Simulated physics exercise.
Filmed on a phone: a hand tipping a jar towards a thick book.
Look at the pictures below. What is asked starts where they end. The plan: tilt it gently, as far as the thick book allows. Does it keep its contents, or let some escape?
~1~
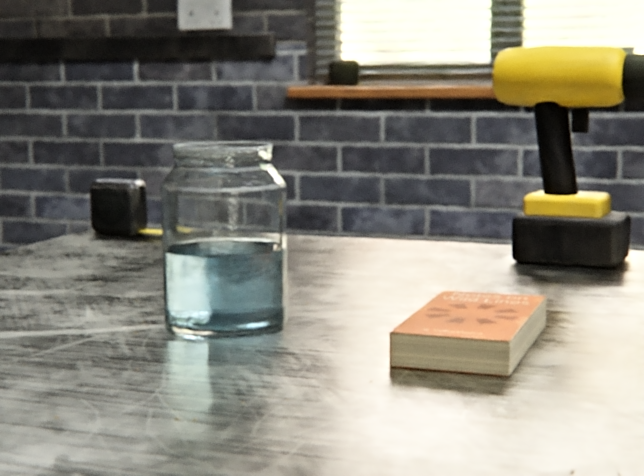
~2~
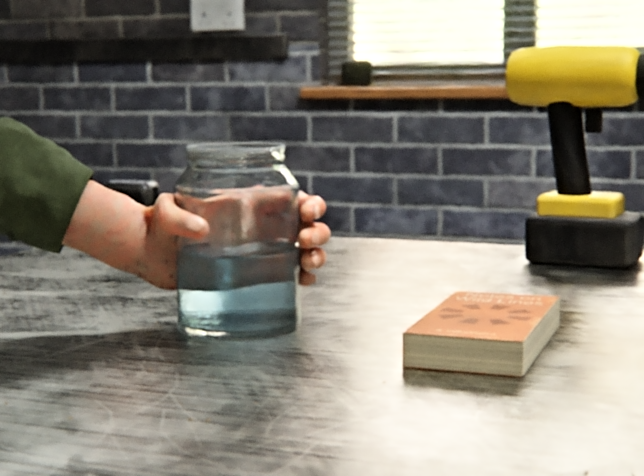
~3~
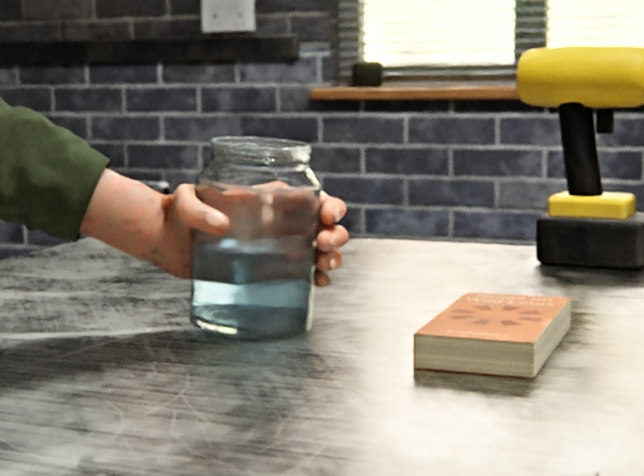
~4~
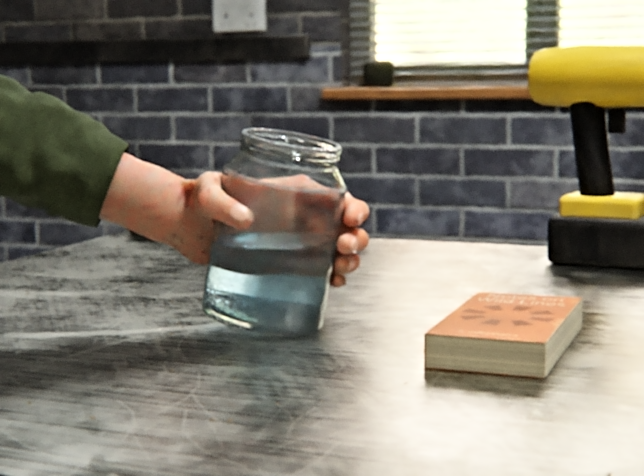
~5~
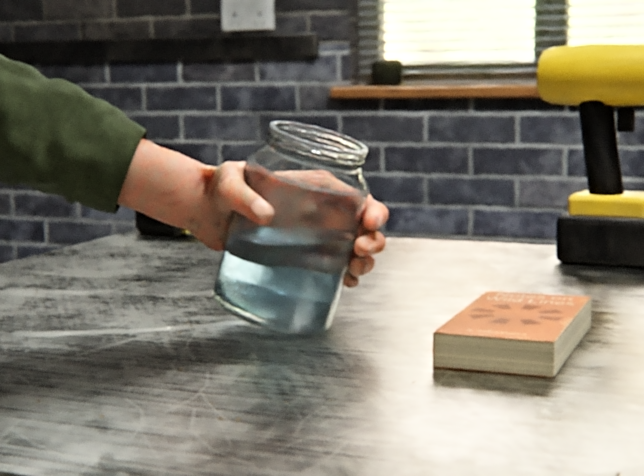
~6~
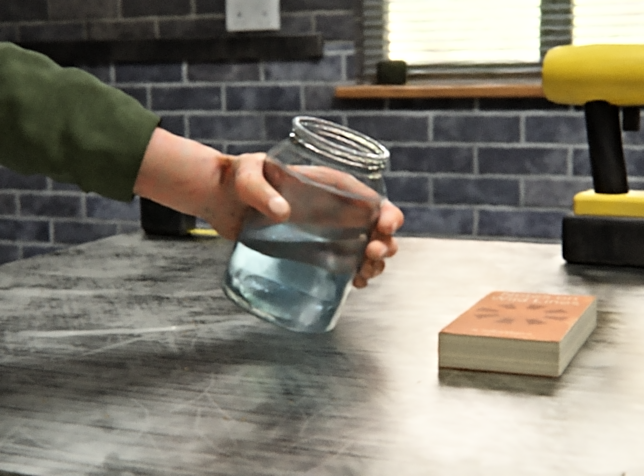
It lets some escape.
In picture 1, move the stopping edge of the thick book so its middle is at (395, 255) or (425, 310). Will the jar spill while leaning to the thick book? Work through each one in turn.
Log: Contained / spillage.
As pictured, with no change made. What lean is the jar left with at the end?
I'd say close to 75 degrees.
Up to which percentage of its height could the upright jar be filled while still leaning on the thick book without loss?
Around 25 per cent of its height, I reckon.
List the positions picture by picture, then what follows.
In the first frame, it stands upright; jar (225, 232) about a third full.
The second frame shows a hand takes hold; jar about a third full, surface at (238, 249); thick book (485, 330).
In the third frame, the top moves towards the thick book; jar (255, 229) about a third full.
The fourth frame shows on the way over; jar about a third full, surface at (275, 241); thick book (508, 331).
In the fifth frame, it is leaning; jar (296, 220) about a third full.
The sixth frame shows tipping on its foot; jar (311, 217) tipped 25°; thick book (521, 330).
Soon after, the jar leans by about 45°; nothing has left it.
Later, the jar leans by about 70°; some has gone over its rim; nearly all of the water is inside.
In the end, the jar leans by about 75°, against the thick book; some has gone over its rim; about two thirds of the water is inside.
